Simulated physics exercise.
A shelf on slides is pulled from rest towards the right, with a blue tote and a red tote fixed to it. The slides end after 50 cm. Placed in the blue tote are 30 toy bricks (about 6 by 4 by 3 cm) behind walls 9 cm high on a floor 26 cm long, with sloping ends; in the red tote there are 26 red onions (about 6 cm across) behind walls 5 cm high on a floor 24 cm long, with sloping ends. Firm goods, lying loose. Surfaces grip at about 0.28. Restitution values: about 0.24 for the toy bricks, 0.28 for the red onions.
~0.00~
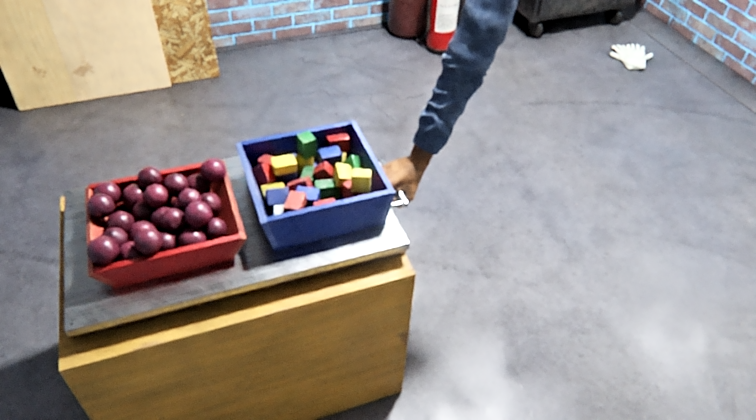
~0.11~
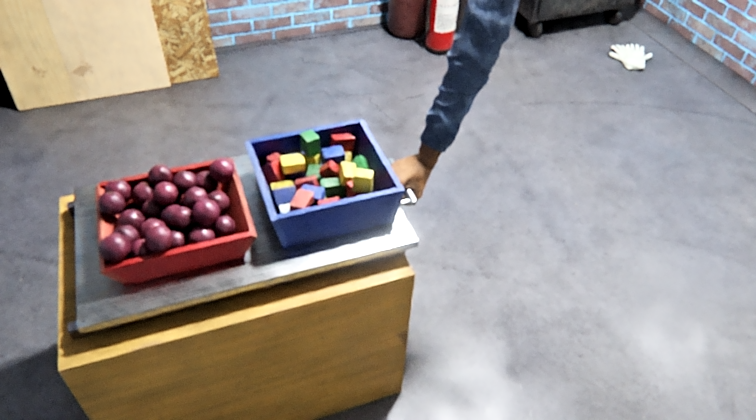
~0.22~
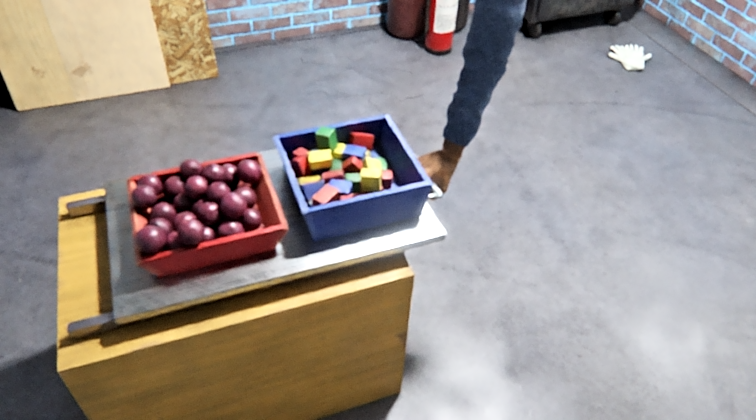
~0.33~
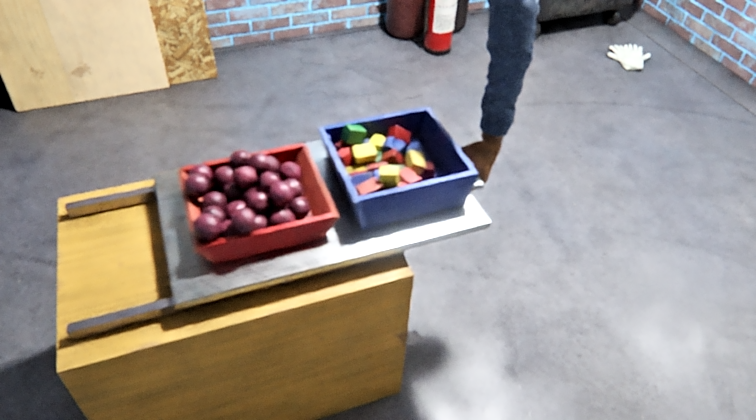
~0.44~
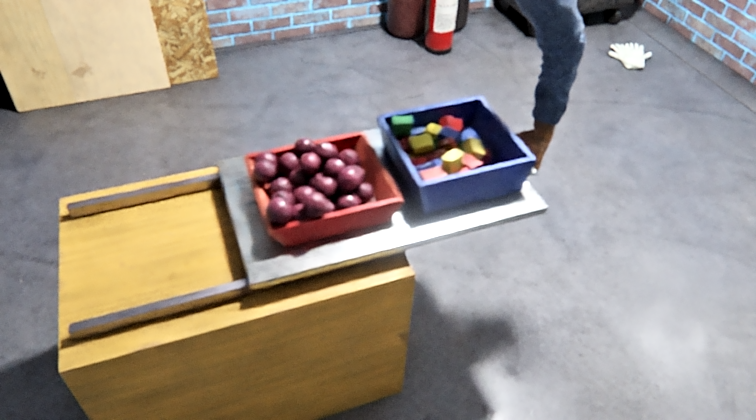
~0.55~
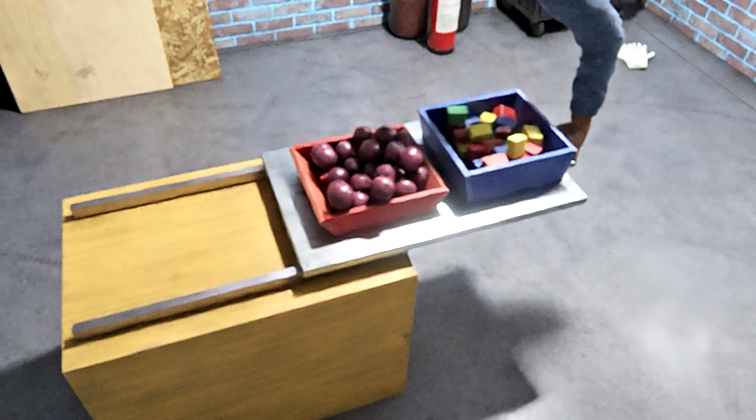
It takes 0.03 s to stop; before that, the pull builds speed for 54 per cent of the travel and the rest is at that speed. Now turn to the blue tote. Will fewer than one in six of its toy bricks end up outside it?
Yes.
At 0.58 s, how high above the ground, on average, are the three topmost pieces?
Close to 78 cm, on average.
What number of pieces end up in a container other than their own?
Around 2 in all.
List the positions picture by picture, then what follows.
In the first frame (each is followed by its nearest rim corner in this view), blue tote, (266, 219); red tote, (92, 270); drawn out 0 cm; none out.
In the second frame, blue tote, (277, 217); red tote, (104, 268); drawn out 2 cm.
In the third frame, blue tote, (308, 210); red tote, (140, 259); drawn out 10 cm.
In the fourth frame, blue tote, (359, 198); red tote, (199, 246); drawn out 22 cm.
In the fifth frame, blue tote, (424, 183); red tote, (272, 229); drawn out 39 cm.
In the sixth frame, blue tote, (470, 173); red tote, (323, 218); drawn out 50 cm; none out.
After 0.58 s, blue tote 30 in, 0 out and red tote 26 in, 0 out.
After 0.70 s, blue tote 30 in, 0 out and red tote 22 in, 4 out.
After 0.92 s, blue tote 29 in, 1 out and red tote 19 in, 7 out.
When it is over (at 1.35 s), blue tote 29 in, 1 out and red tote 19 in, 7 out. Asked share, 1 of 30, 3 per cent.
